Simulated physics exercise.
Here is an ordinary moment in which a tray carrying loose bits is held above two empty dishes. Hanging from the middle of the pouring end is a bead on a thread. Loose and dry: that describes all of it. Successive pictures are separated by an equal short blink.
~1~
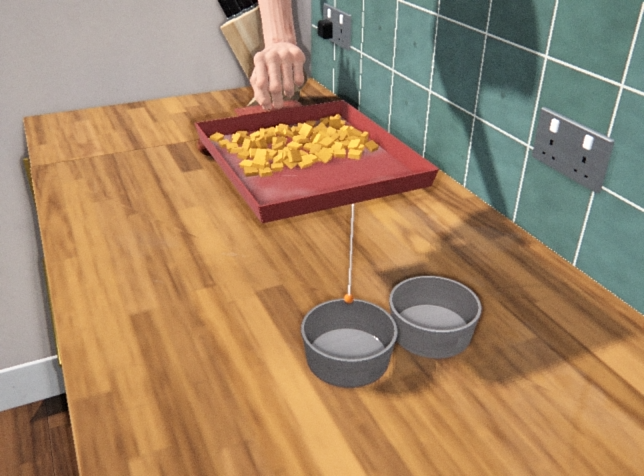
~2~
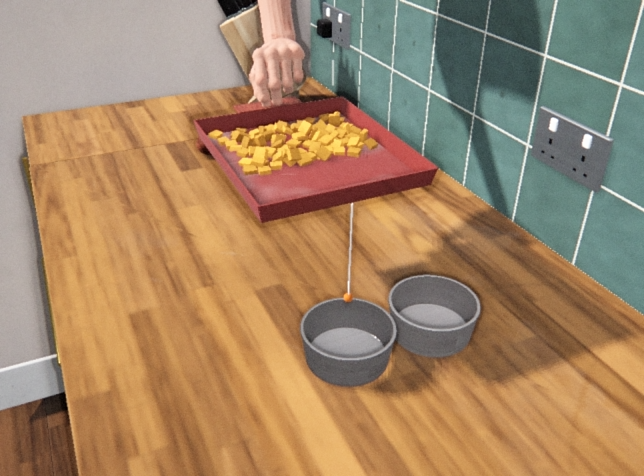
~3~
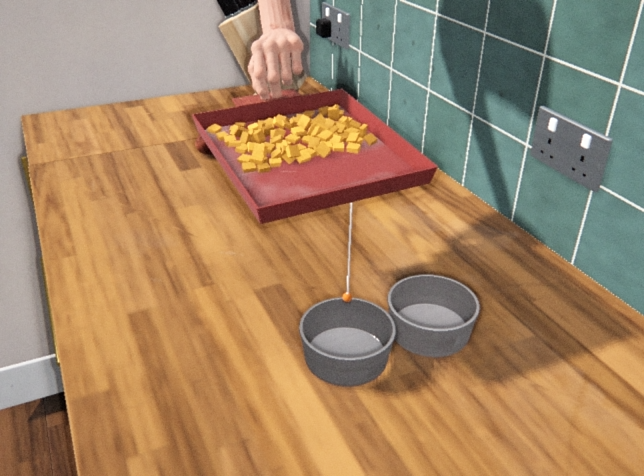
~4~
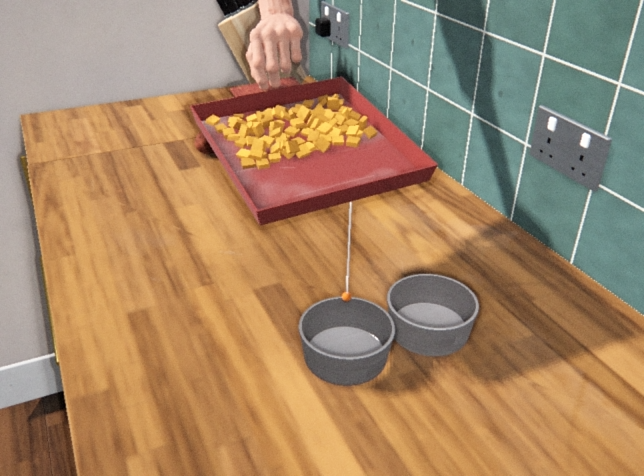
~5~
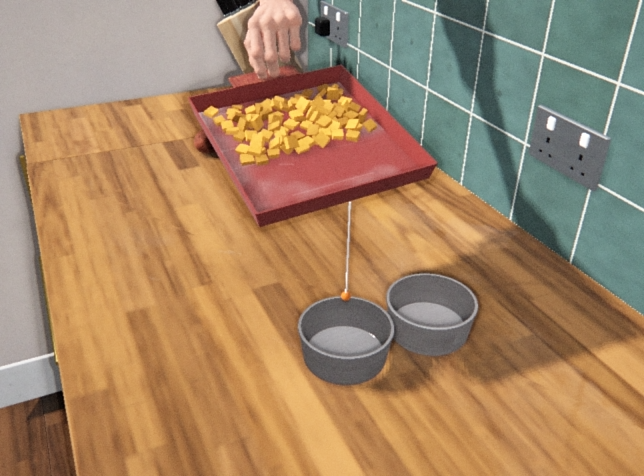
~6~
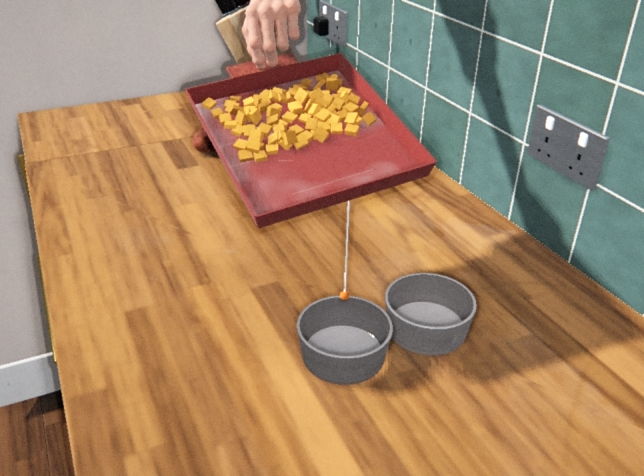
A red tray of loose yellow pieces, gripped by a hand at its far end, tilts gradually above a wooden counter, its far side rising and near left corner dipping slightly, while two empty grey dishes sit below.
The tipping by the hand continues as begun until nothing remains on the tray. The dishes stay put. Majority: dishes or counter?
Counter.
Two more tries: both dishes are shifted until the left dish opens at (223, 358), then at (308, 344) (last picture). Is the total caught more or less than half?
Try 1: In excess of half; try 2: In excess of half.
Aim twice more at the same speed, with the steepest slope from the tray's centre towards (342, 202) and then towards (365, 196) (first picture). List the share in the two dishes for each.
About 60 % and 80 %.
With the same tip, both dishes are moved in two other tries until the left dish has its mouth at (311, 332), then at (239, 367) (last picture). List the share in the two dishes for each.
That makes 70 per cent, followed by 70 per cent.
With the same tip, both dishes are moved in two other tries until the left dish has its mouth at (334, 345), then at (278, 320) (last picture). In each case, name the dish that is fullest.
Try 1: The leftmost dish; try 2: The leftmost dish.
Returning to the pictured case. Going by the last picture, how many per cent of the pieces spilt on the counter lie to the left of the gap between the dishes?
My estimate is some 100 per cent.
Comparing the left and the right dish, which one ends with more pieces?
That's the left side.
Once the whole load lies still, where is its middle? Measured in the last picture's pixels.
Near pixel (292, 365).
Just after the last frame, tray tipped steeply; almost all on the tray; just a few in the air.
A moment on, tray tipped right over; roughly two thirds on the tray; about a tenth in the left dish; roughly a quarter outside both; about a tenth in the air.
Further on, tray tipped past a quarter turn; roughly a quarter in the left dish; roughly two thirds outside both.
When it is over, tray tipped past a quarter turn; roughly a quarter in the left dish; not one in the right dish; roughly two thirds outside both.
